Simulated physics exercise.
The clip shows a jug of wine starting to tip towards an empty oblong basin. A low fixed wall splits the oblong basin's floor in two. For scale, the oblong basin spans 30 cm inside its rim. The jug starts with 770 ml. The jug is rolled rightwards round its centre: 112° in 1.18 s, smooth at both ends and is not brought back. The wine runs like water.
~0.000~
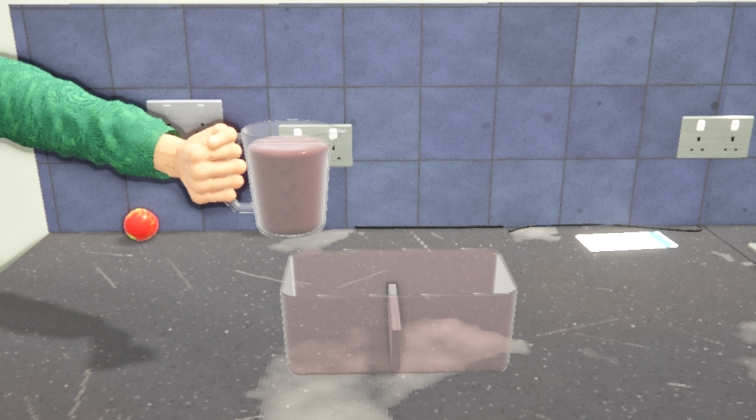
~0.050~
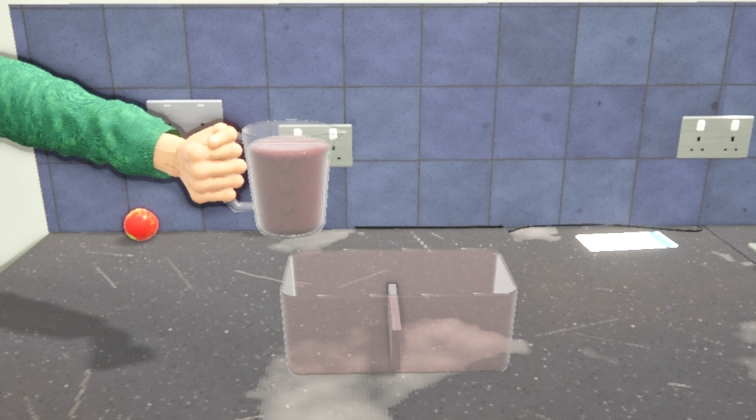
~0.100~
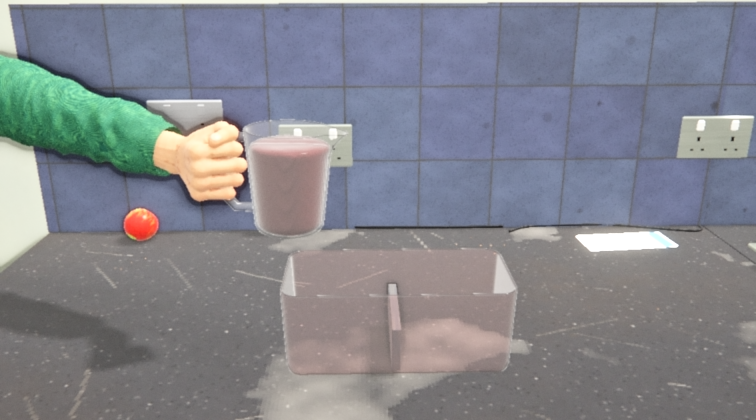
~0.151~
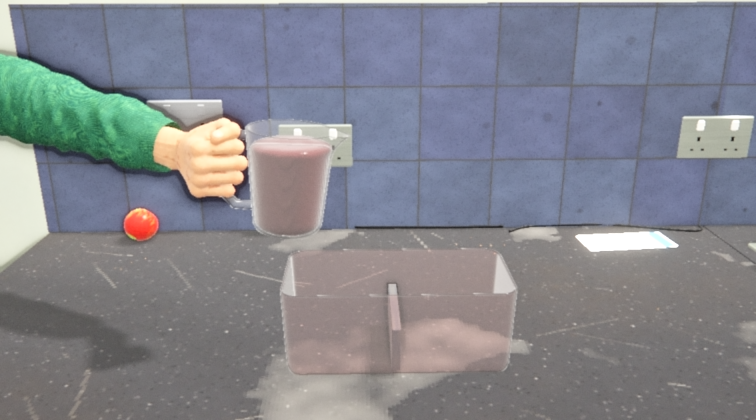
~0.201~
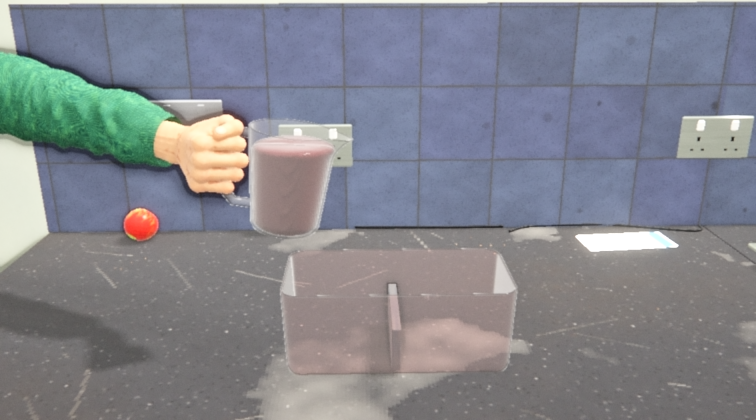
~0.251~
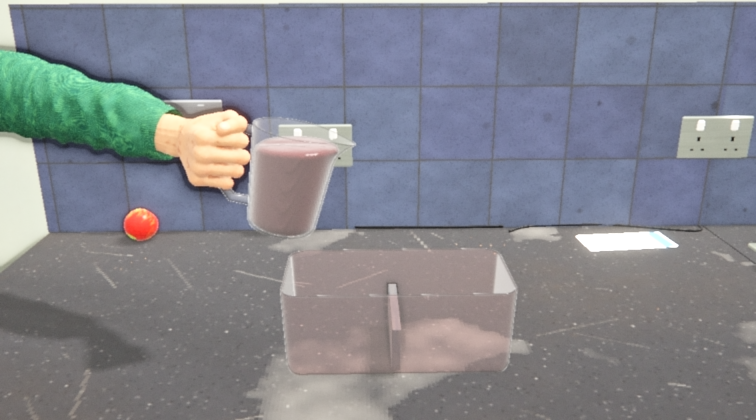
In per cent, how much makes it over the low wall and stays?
About 47 per cent.
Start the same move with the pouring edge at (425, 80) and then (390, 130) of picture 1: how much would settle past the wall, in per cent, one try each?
In turn about 70 and 95 per cent.
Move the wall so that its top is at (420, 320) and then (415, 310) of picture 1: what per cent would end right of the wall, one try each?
First 10, then 15 per cent.
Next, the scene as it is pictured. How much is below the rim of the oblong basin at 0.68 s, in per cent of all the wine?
Some 8 per cent.
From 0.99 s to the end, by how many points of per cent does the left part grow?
Near 28 in a hundred.
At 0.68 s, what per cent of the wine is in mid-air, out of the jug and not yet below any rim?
Some 16 per cent.
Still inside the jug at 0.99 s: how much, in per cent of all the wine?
About 20 per cent.
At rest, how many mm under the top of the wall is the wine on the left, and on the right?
Some 42 mm on the left and 44 mm on the right.
By 0.68 s the tilt is 69° and 76 per cent is still to pour, 0 is left of the wall and 7 right of it.
By 0.99 s the tilt is 105° and 19 per cent is still to pour, 23 is left of the wall and 43 right of it.
By 1.32 s the tilt is 112° and 0 per cent is still to pour, 51 is left of the wall and 47 right of it.
By 1.68 s the tilt is 112° and 0 per cent is still to pour, 51 is left of the wall and 47 right of it.
At rest 51 per cent lies left of the wall, 47 right of it and 1 outside.
